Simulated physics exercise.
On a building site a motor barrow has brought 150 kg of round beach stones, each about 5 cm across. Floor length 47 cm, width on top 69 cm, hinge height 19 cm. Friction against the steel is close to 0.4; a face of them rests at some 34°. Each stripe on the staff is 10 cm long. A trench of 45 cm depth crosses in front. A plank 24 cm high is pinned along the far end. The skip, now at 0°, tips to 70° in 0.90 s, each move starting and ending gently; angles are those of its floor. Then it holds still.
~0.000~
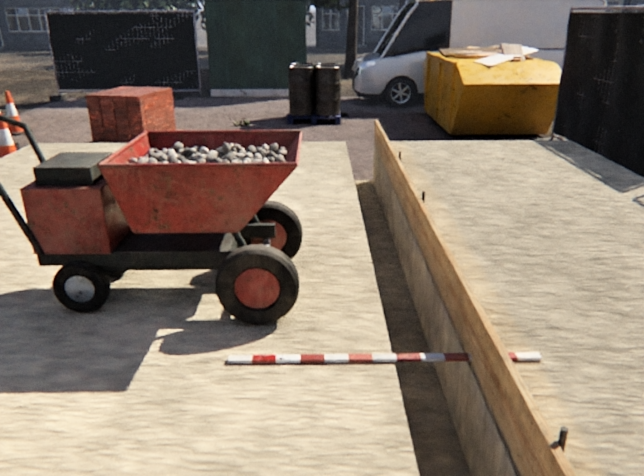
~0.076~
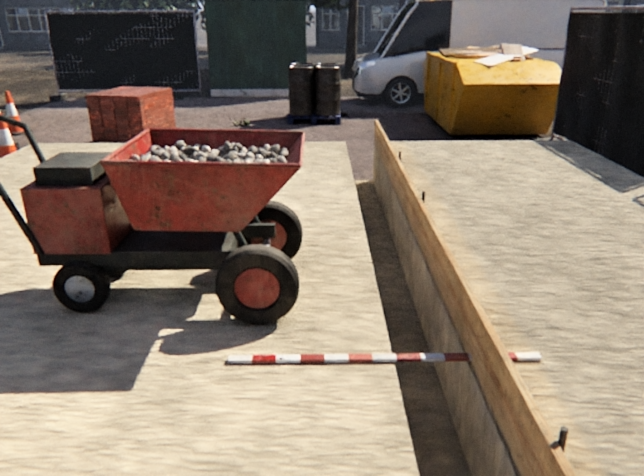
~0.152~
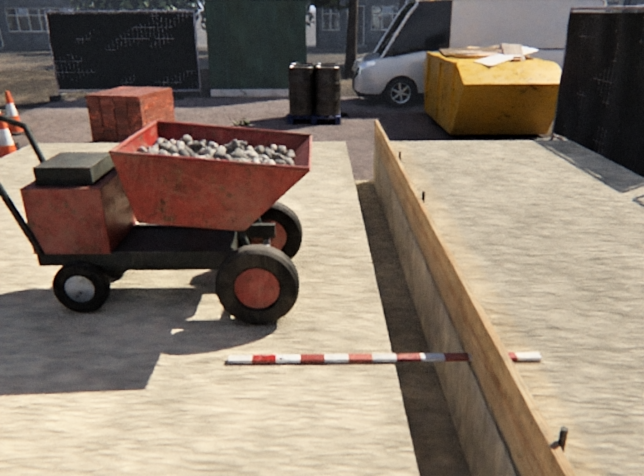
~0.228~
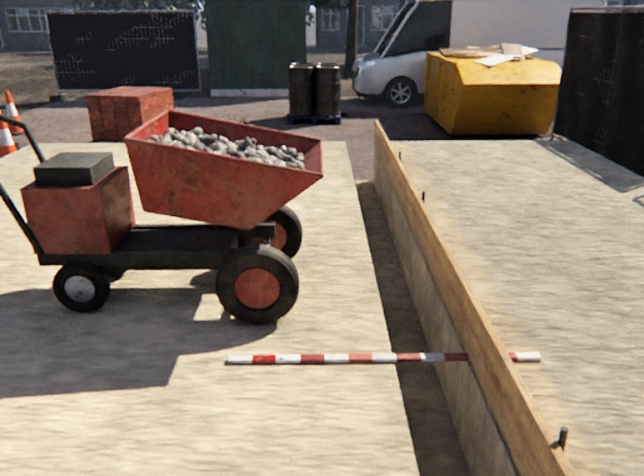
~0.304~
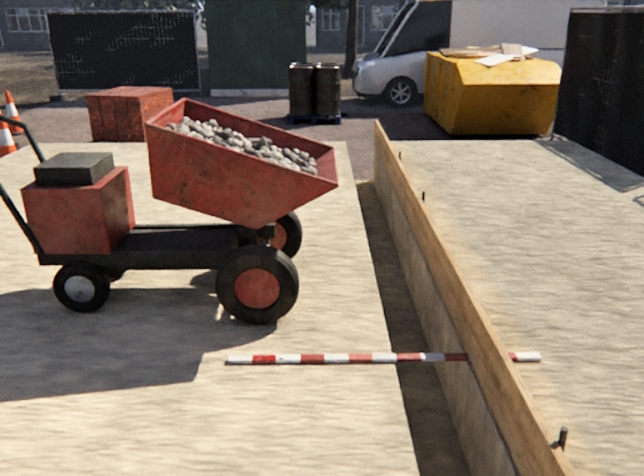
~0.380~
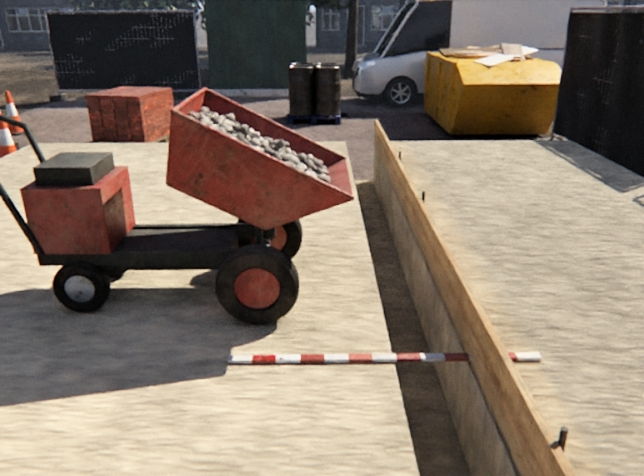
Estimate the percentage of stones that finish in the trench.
Some 99 per cent of it.
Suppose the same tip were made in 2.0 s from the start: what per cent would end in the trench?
It would be near 100 per cent.
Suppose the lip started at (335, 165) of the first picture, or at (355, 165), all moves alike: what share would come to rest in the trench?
First some 70, then 5 per cent.
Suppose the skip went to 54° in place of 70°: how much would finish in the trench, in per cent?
In that case some 70 per cent.
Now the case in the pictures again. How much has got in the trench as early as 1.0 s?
About 40 per cent by then.
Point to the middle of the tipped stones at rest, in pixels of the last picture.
Around (408, 346).
After 0.7 s the floor is at 60°; 100 % in the skip; the foremost stones are at (383, 231).
After 1.0 s the floor is at 70°; 60 % in the skip, 39 % in the trench; the foremost stones are at (446, 259).
After 1.4 s the floor is at 70°; 18 % in the skip, 81 % in the trench, 1 % past the trench; the foremost stones are at (512, 287).
After 3.3 s the floor is at 70°; 0 % in the skip, 99 % in the trench, 1 % past the trench; the foremost stones are at (552, 291).
